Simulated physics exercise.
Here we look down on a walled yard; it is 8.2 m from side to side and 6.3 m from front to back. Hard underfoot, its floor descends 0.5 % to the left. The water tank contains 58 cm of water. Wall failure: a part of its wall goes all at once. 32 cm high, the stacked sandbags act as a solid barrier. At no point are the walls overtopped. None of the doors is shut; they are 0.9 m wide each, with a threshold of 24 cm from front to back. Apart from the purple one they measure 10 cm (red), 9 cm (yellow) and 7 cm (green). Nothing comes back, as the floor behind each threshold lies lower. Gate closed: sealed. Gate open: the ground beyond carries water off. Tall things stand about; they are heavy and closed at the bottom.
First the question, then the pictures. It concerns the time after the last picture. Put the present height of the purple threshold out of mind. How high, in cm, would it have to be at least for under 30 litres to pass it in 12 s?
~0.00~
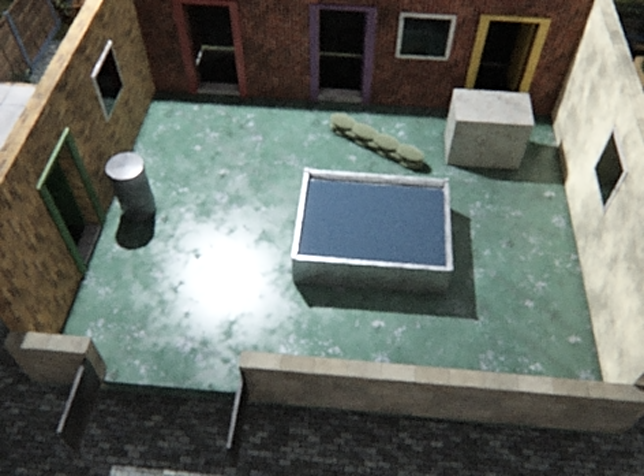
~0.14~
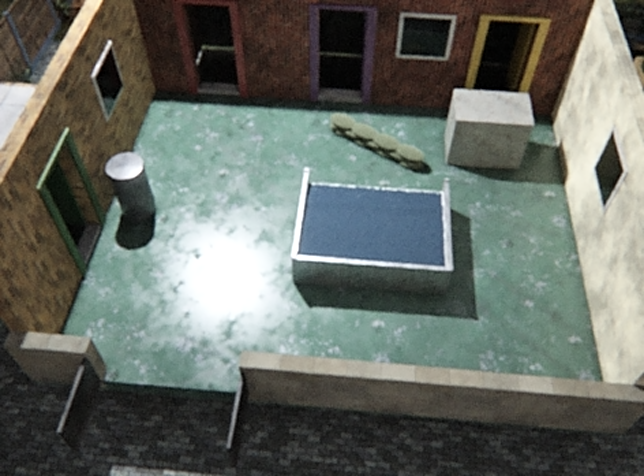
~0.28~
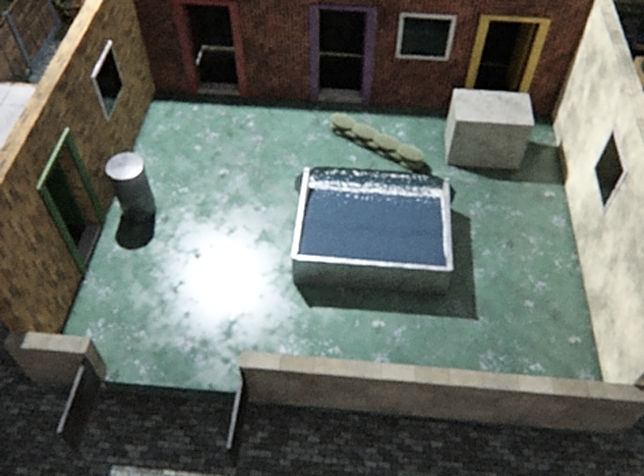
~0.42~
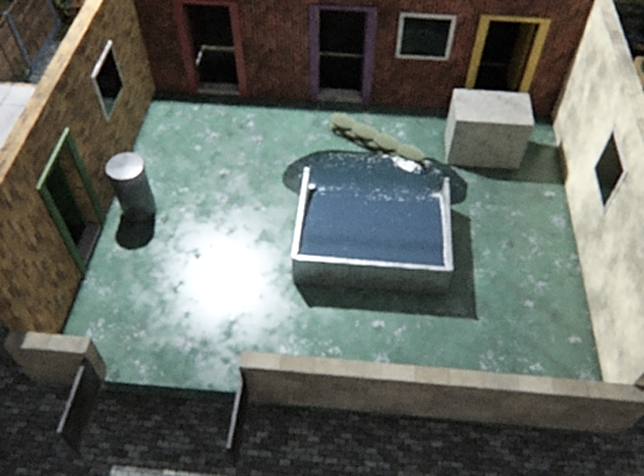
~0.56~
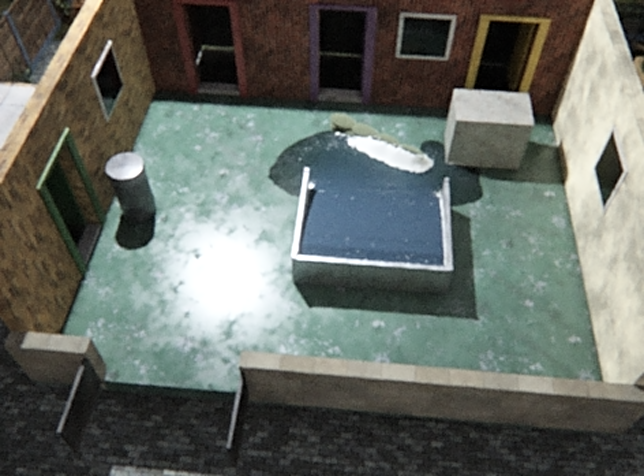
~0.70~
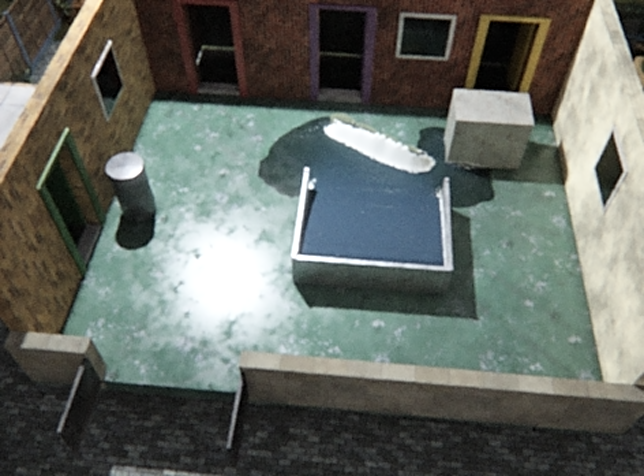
At least about 7 cm.
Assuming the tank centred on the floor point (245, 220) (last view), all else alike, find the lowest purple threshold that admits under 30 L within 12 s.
About 19 centimetres.
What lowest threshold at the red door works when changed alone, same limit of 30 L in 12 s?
For the red door, about 11.0 cm.
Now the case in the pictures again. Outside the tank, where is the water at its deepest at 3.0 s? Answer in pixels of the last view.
Look close to (152, 101).
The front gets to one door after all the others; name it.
Green, last of all.
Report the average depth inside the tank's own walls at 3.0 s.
Average depth: Approx. 14 cm.
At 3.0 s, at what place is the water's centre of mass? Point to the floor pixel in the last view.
(333, 169).
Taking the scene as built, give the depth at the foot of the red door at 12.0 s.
Some 6.0 cm.
After 1.4 s water covers 20 % of the floor, deepest (42 cm) near (385, 160); 4 cm at the purple door, 0 litres in over its 13 cm threshold.
After 3.0 s water covers 40 % of the floor, deepest (38 cm) near (152, 101); 11 cm at the purple door, 1 litre in over its 13 cm threshold.
After 12.0 s water covers 95 % of the floor, deepest (10 cm) near (126, 192); 6 cm at the purple door, 3 litres in over its 13 cm threshold.
At the purple door as built, the water arrived by 1.2 s and peaked near 15 cm at 2.4 s.
With a threshold of 6 cm, 45 litres would have come in within the 12 s; with 8.5 cm, 18 litres. So under 30 litres takes about 7 cm.
